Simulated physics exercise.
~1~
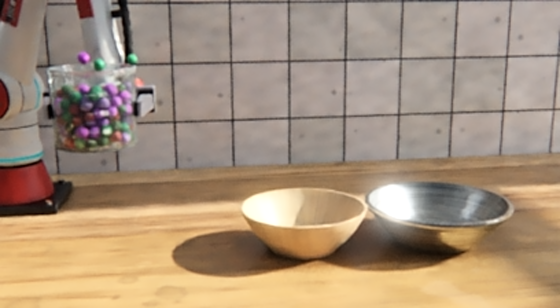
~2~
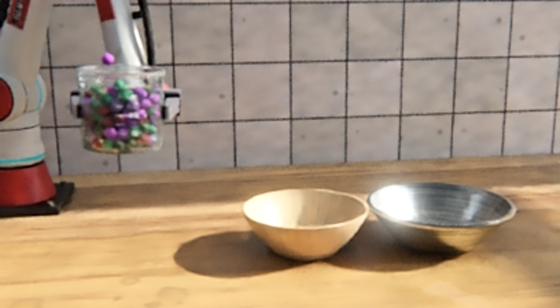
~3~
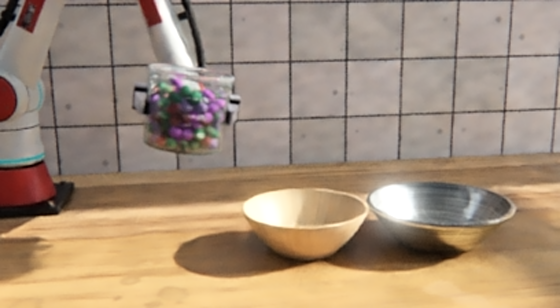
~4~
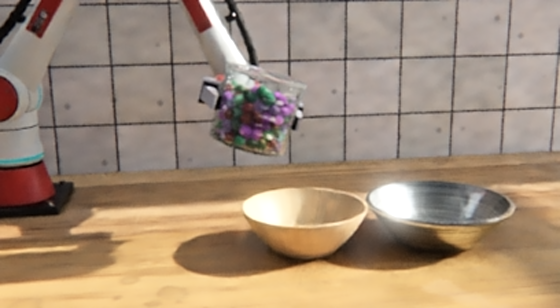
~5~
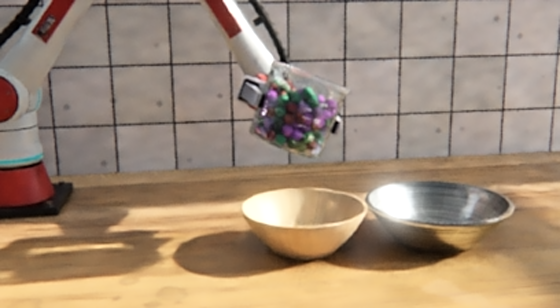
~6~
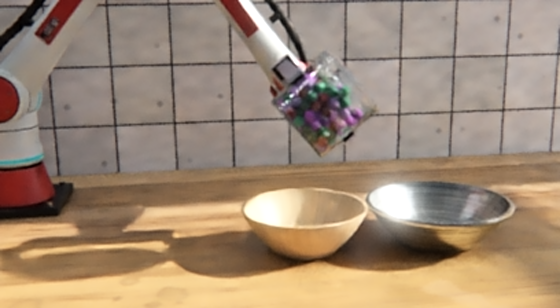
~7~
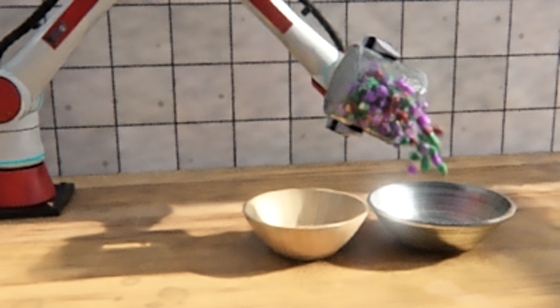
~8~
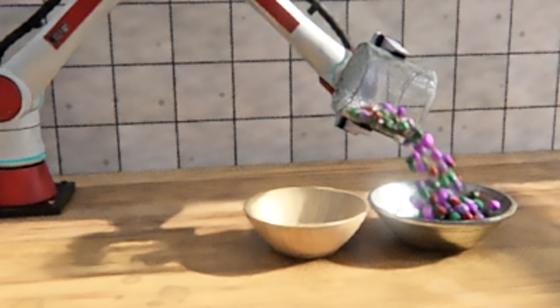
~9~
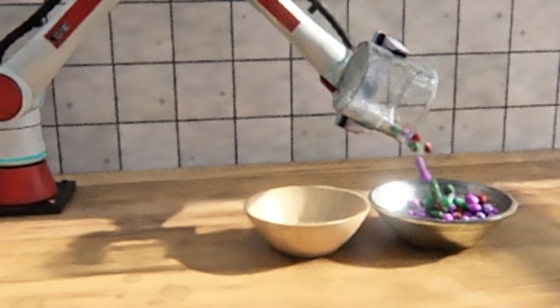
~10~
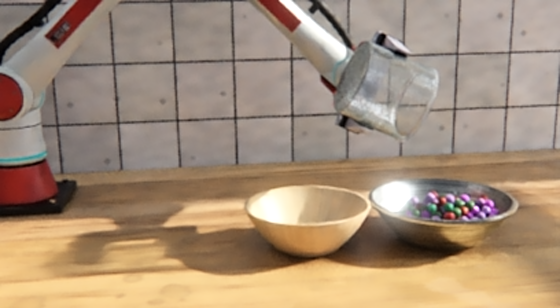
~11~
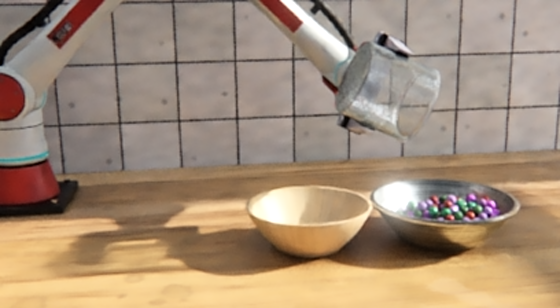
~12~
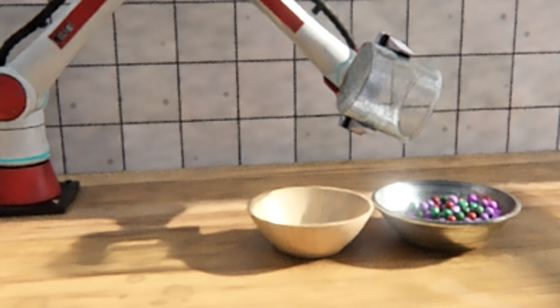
Robot arm carrying a clear cup of colourful round sweets rightward past a wooden bowl, tipping them all into a metal bowl.
